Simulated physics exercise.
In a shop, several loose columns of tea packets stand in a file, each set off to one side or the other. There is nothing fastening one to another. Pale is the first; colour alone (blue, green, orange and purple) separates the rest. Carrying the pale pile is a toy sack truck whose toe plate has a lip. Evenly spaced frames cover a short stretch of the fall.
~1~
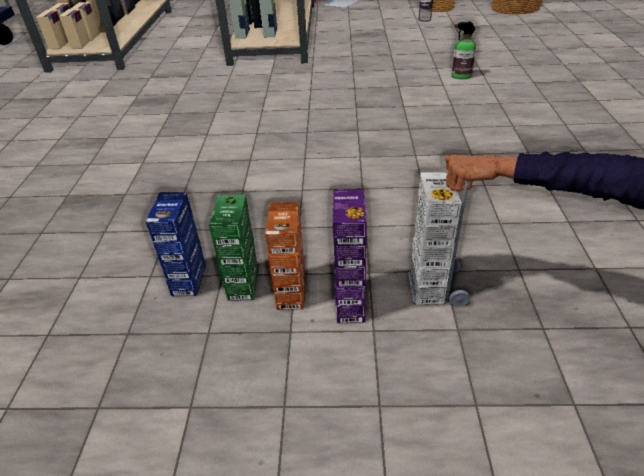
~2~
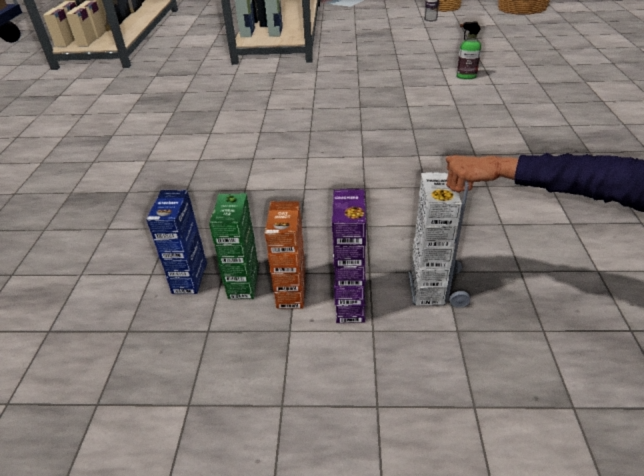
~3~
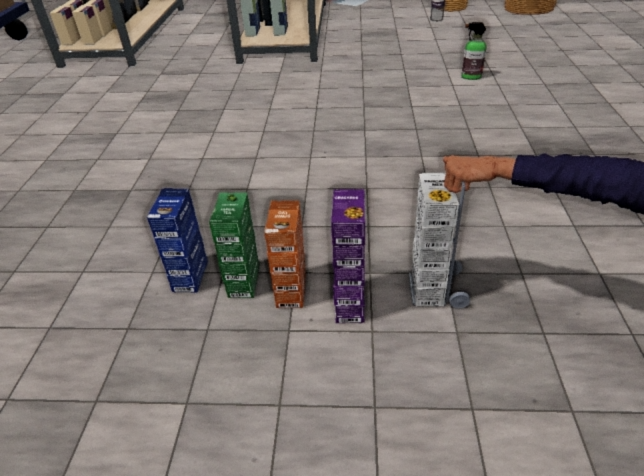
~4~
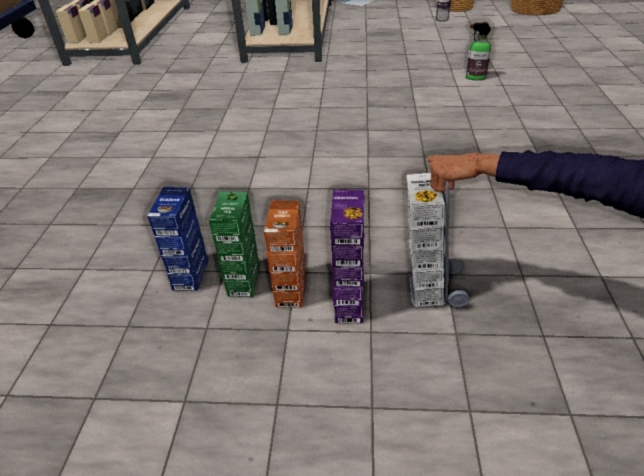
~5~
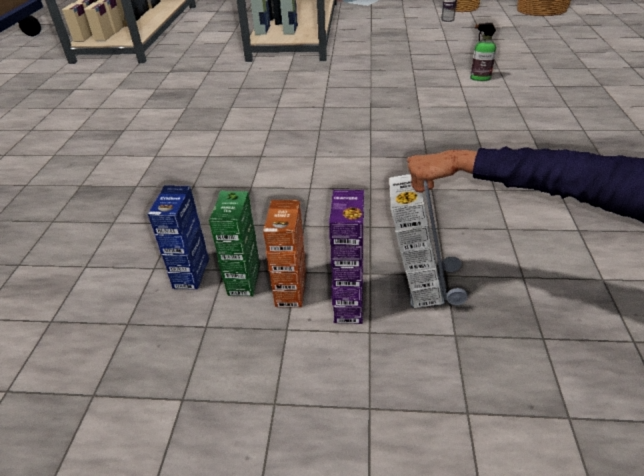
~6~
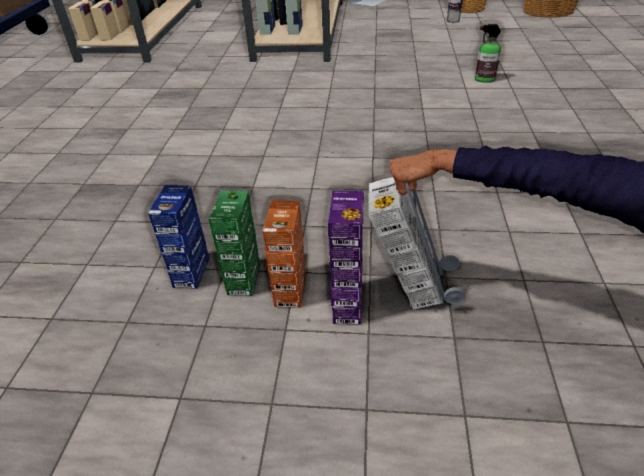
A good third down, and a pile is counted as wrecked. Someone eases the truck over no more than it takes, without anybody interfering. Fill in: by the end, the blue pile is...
By the end, the blue pile is down.
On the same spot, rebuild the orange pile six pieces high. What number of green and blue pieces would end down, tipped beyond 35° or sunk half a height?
Green 3, blue 4.
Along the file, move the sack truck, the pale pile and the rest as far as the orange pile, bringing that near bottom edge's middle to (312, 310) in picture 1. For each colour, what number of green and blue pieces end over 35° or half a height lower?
I'd put green at 3 and blue at 4.
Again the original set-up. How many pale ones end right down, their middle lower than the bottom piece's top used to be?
5, all in all.
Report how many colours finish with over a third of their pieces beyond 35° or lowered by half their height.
Colour count: 4.
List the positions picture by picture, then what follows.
In the first frame (pixels give the middle of a visible side; the camera moves round a little), truck frame (462, 211) level; top blue packet (167, 206); top purple packet (349, 205); none of the others has stirred.
The second frame shows truck frame (463, 212) level; top blue packet (168, 204).
The third frame shows truck frame (460, 213) rocked barely; top blue packet (169, 202).
The fourth frame shows truck frame (448, 212) rocked a little, top of the pale pile leaning a little; top blue packet (169, 201); none of the others has stirred.
The fifth frame shows truck frame (430, 211) rocked a little, top of the pale pile leaning a little; top blue packet (170, 199); none of the others has stirred.
The sixth frame shows truck frame (416, 212) rocked clearly, top of the pale pile leaning clearly; top blue packet (170, 198); top purple packet (347, 206); none of the others has stirred.
Shortly afterwards, 5 of the pale pile down; none of the 4 blue packets down (0 of 17 in all colours); top blue packet unmoved; top purple packet tilted a little.
Next, 5 of the pale pile down; none of the 4 blue packets down (5 of 17 in all colours); top blue packet unmoved; top purple packet tilted well over, about its own height lower.
Some moments later, 5 of the pale pile down; none of the 4 blue packets down (11 of 17 in all colours); top blue packet tilted clearly, a little lower; top purple packet tilted steeply, some three heights lower.
Afterwards, 5 of the pale pile down; 4 of the 4 blue packets down (16 of 17 in all colours); top blue packet upside down; top purple packet on its side.
In the end, 5 of the pale pile down; 4 of the 4 blue packets down (16 of 17 in all colours); top blue packet upside down; top orange packet on its side. From the last view, middles, top blue packet near (59, 238), top orange packet near (150, 289).
